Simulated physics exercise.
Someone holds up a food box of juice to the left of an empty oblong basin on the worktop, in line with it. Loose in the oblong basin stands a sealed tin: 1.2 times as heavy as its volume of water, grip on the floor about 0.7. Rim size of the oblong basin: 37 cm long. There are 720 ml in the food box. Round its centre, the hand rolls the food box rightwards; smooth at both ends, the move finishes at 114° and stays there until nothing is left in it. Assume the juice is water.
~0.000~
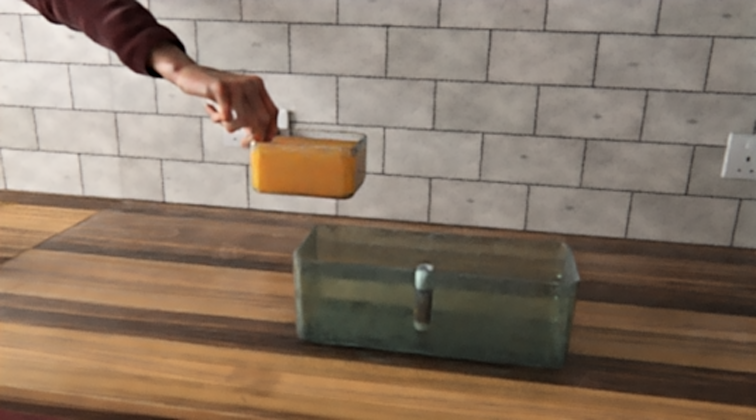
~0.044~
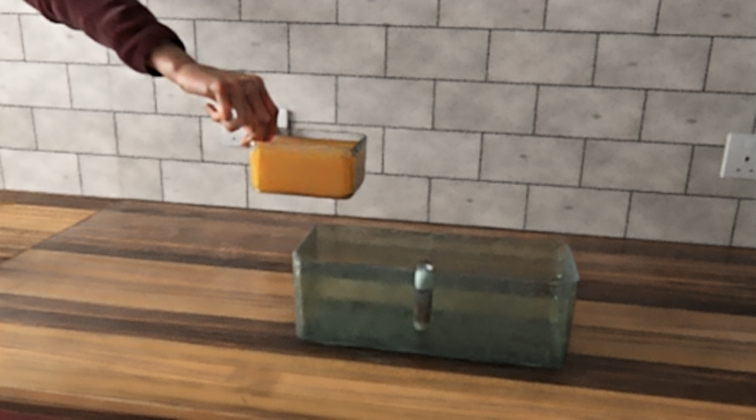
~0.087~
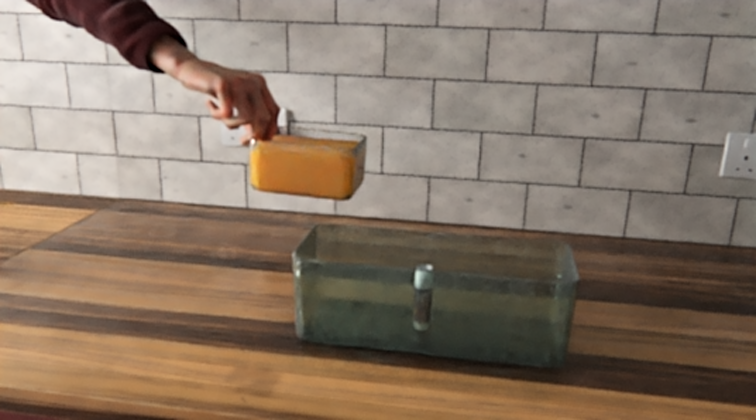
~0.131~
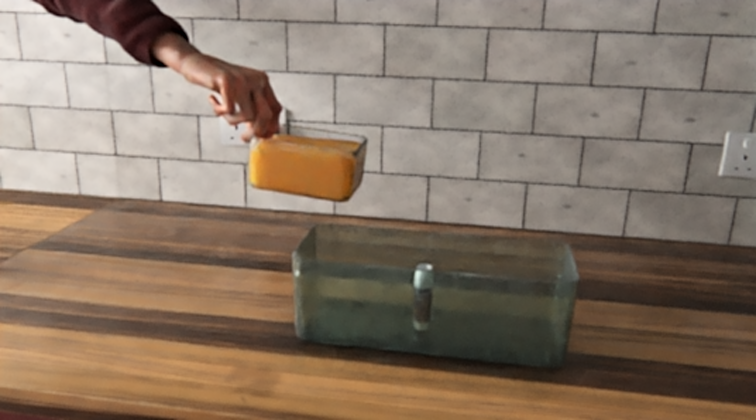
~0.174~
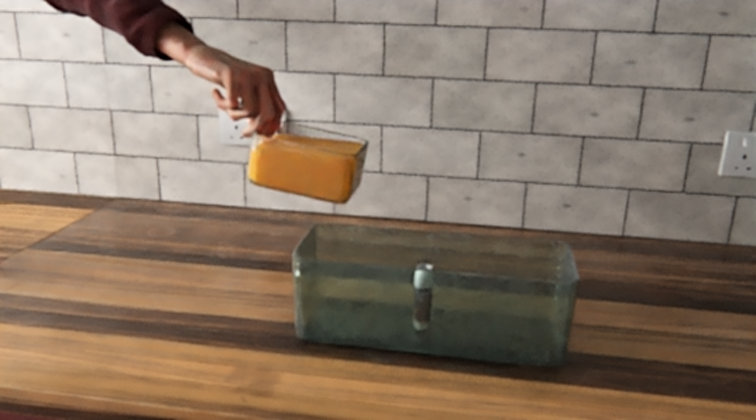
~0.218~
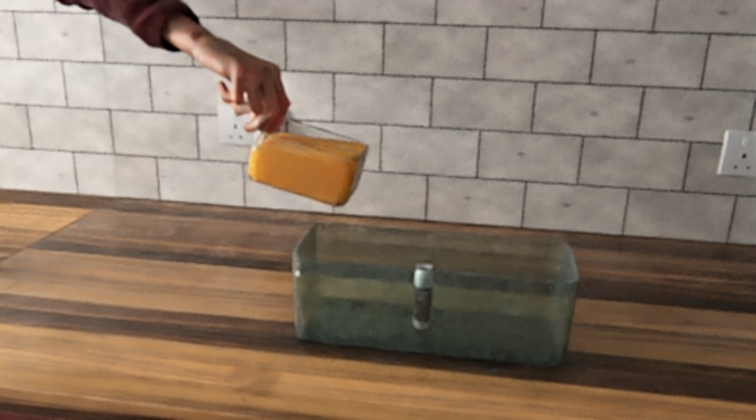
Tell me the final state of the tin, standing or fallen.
The tin ends fallen.
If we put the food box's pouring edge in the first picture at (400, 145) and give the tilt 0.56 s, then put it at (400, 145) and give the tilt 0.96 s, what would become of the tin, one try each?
First it tips over; then it stays on its base.
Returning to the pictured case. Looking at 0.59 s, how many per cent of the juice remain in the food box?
Roughly 34 per cent.
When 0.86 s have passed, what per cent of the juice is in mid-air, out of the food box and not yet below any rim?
Near 4 per cent, I'd say.
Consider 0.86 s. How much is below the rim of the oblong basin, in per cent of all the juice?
I'd say roughly 90 in a hundred of it.
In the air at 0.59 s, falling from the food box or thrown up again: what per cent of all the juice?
Some 36 per cent, I reckon.
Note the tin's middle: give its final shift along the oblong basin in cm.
Looks like roughly 6.5 cm in total.
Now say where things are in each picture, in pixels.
In the first frame, it leans 0°; its right rim is at (360, 142); the juice meets the walls at (264, 142) and (360, 148); the oblong basin's rim runs from (305, 241) to (574, 264); the tin's top is at (425, 270).
In the second frame, it leans 1°; its right rim is at (360, 143); the juice meets the walls at (264, 142) and (360, 148).
In the third frame, it leans 2°; its right rim is at (361, 144); the juice meets the walls at (264, 141) and (360, 149).
In the fourth frame, it leans 5°; its right rim is at (361, 146); the juice meets the walls at (264, 141) and (360, 149).
In the fifth frame, it leans 9°; its right rim is at (362, 150); the juice meets the walls at (265, 140) and (361, 149).
In the sixth frame, it leans 14°; its right rim is at (363, 154); the juice meets the walls at (265, 140) and (363, 150).
After 0.59 s the tilt is 77° and 35 per cent is still to pour; the tin stands where it began.
After 0.86 s the tilt is 111° and 5 per cent is still to pour; the tin leans 52°.
After 1.15 s the tilt is 114° and 0 per cent is still to pour; the tin lies on its side.
After 1.46 s the tilt is 114° and 0 per cent is still to pour; the tin lies on its side.
In the end the tin lies on its side.
